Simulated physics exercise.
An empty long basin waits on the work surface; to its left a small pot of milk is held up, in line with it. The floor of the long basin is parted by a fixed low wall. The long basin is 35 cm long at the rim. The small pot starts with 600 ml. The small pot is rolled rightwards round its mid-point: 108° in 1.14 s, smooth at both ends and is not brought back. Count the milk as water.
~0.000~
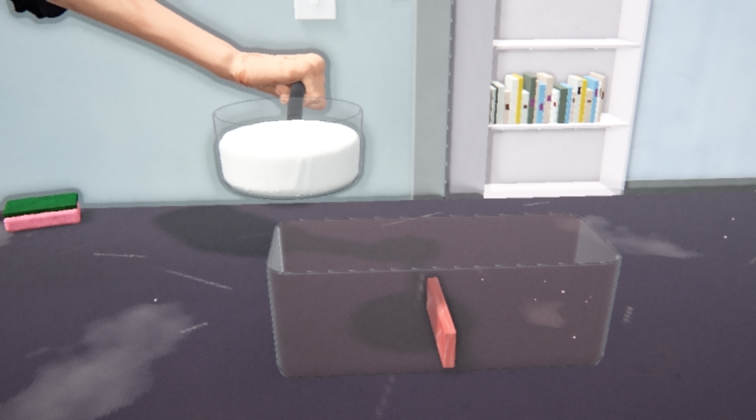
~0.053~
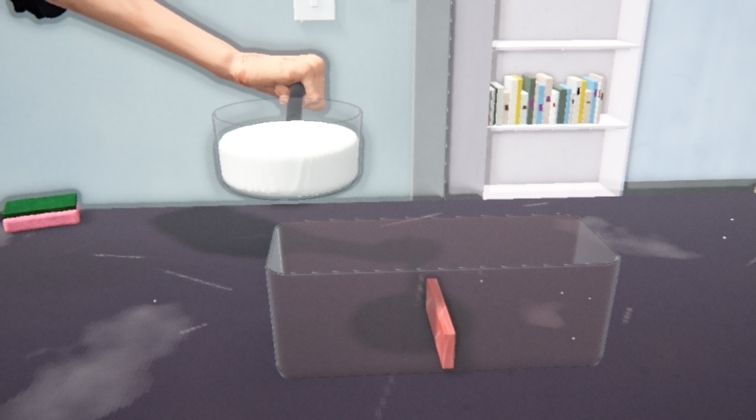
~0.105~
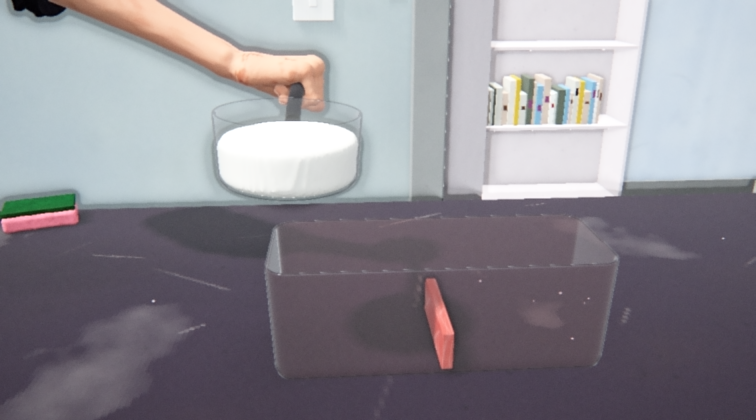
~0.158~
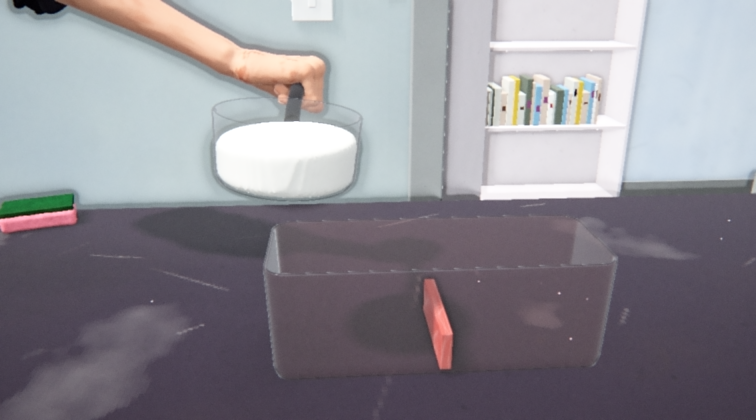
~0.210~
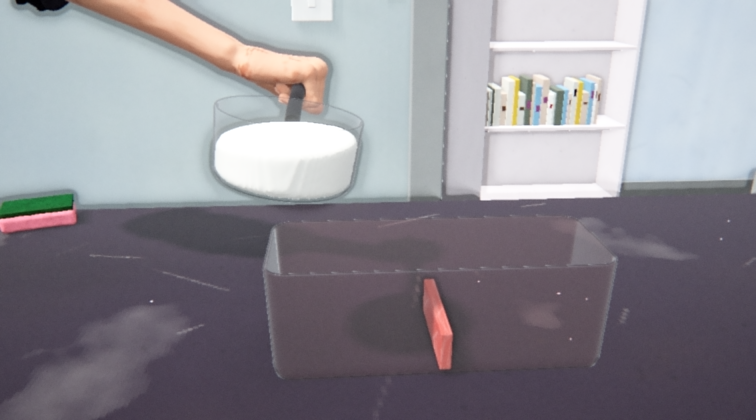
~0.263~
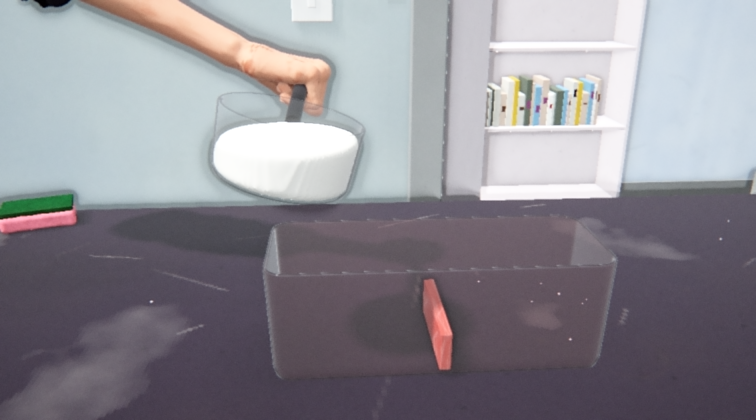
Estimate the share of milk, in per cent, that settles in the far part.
About 5 per cent.
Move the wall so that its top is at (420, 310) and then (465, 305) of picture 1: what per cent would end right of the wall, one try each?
In turn about 35 and 5 per cent.
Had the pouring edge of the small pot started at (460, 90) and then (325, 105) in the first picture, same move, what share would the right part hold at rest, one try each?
In turn about 95 and 5 per cent.
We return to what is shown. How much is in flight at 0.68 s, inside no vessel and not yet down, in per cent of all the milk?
About 30 per cent.
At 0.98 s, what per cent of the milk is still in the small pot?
Near 9 in a hundred.
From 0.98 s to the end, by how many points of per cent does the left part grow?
Near 12 in a hundred.
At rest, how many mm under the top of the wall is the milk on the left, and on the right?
Left about 16 mm, right about 42 mm.
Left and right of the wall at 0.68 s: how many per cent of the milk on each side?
Near 16 on the left, 0 on the right.
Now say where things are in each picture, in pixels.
In the first frame, it leans 0°; its right rim is at (362, 112); the milk meets the walls at (222, 136) and (358, 133); the long basin's rim runs from (273, 247) to (599, 237); the wall's top is at (441, 304).
In the second frame, it leans 1°; its right rim is at (361, 113); the milk meets the walls at (221, 137) and (358, 135).
In the third frame, it leans 2°; its right rim is at (361, 116); the milk meets the walls at (220, 137) and (357, 136).
In the fourth frame, it leans 5°; its right rim is at (361, 119); the milk meets the walls at (218, 137) and (356, 137).
In the fifth frame, it leans 9°; its right rim is at (362, 124); the milk meets the walls at (219, 137) and (356, 137).
In the sixth frame, it leans 14°; its right rim is at (364, 131); the milk meets the walls at (218, 138) and (358, 138).
Then, 0.68 s in, the tilt is 70° and 56 per cent is still to pour, 15 is left of the wall and 0 right of it.
Then, 0.98 s in, the tilt is 103° and 9 per cent is still to pour, 82 is left of the wall and 3 right of it.
Then, 1.30 s in, the tilt is 108° and 0 per cent is still to pour, 94 is left of the wall and 5 right of it.
Then, 1.64 s in, the tilt is 108° and 0 per cent is still to pour, 95 is left of the wall and 5 right of it.
Finally, 95 per cent lies left of the wall, 5 right of it and 1 outside.
